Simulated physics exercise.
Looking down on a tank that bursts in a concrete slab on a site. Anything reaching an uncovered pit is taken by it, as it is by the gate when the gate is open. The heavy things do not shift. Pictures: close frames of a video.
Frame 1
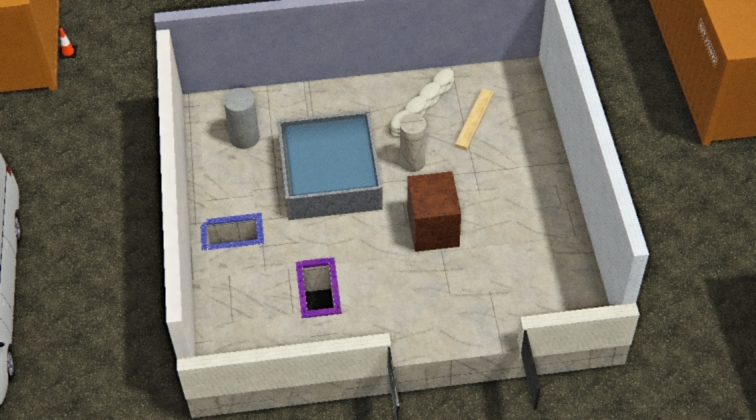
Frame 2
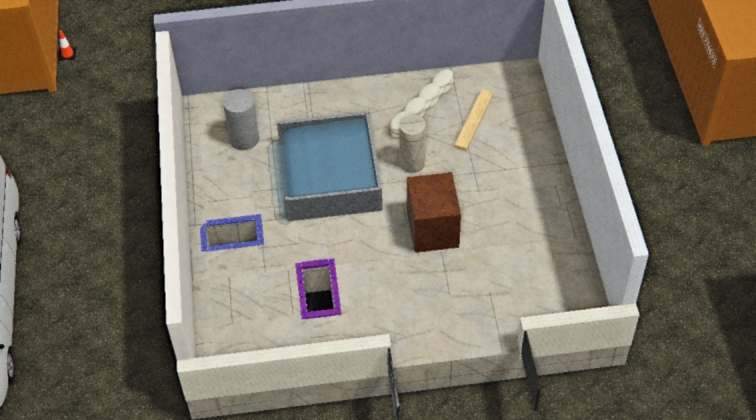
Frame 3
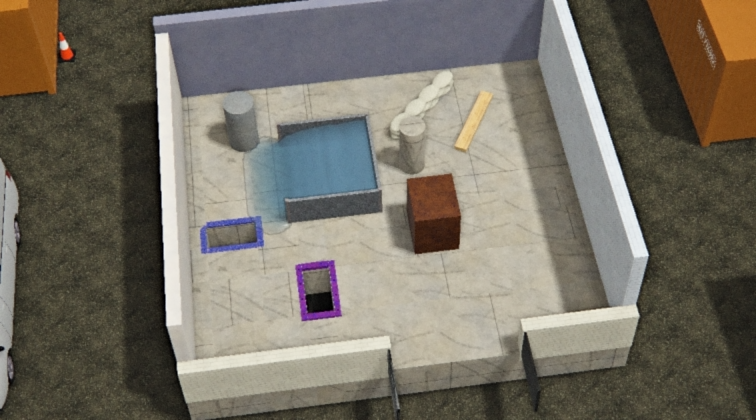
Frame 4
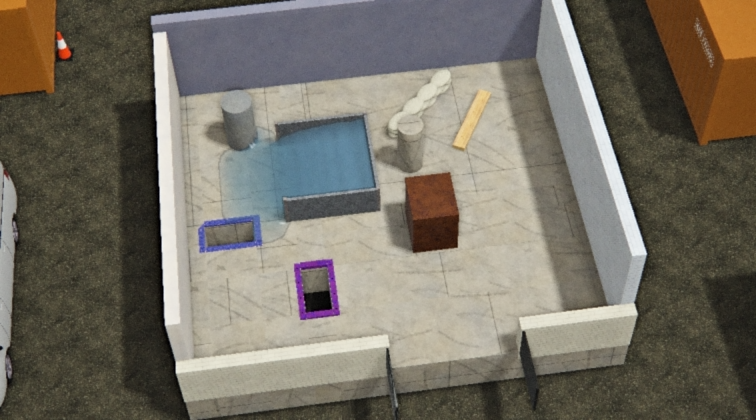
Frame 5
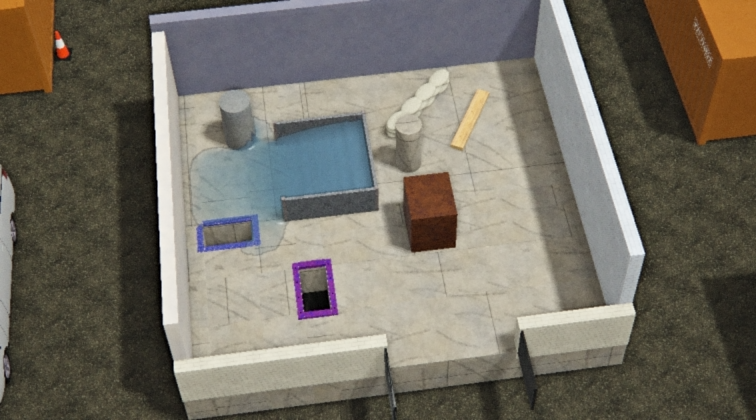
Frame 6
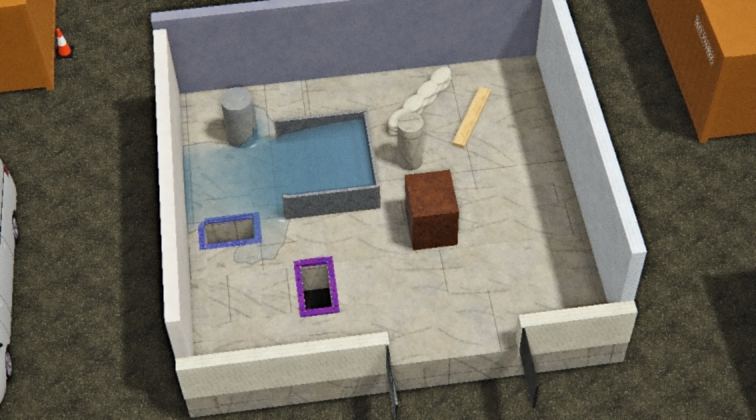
On a walled concrete slab, a tank's left side opens and water spreads left.
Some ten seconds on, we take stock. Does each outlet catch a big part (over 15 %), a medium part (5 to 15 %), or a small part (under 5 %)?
Parts caught - gate: A small part; purple pit: A small part; blue pit: A big part.
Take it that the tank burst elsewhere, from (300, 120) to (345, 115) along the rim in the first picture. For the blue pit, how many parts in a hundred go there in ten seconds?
I'd estimate the blue pit takes around 14 percent.
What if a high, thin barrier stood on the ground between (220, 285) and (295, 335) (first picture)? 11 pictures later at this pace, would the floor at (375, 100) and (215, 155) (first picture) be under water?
In turn, the first is spared and the second submerged.
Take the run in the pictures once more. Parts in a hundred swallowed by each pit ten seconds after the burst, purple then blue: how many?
0 in a hundred, then 40 in a hundred.
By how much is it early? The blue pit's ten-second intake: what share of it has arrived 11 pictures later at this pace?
35 %.
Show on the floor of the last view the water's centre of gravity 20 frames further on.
I'd point to (259, 175).
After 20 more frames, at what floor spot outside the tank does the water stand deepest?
My finger goes to (181, 103).
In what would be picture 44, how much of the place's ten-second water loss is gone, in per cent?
It would be around 85 %.
A moment on, water covers 15 % of the floor; the gate 0 %, the purple pit 0 %, the blue pit 6 %.
Next, water covers 20 % of the floor; the gate 0 %, the purple pit 0 %, the blue pit 14 %.
Then, water covers 30 % of the floor; the gate 0 %, the purple pit 0 %, the blue pit 25 %.
Later, water covers 45 % of the floor; the gate 0 %, the purple pit 0 %, the blue pit 34 %.
In the end, water covers 60 % of the floor; the gate 1 %, the purple pit 0 %, the blue pit 40 %.
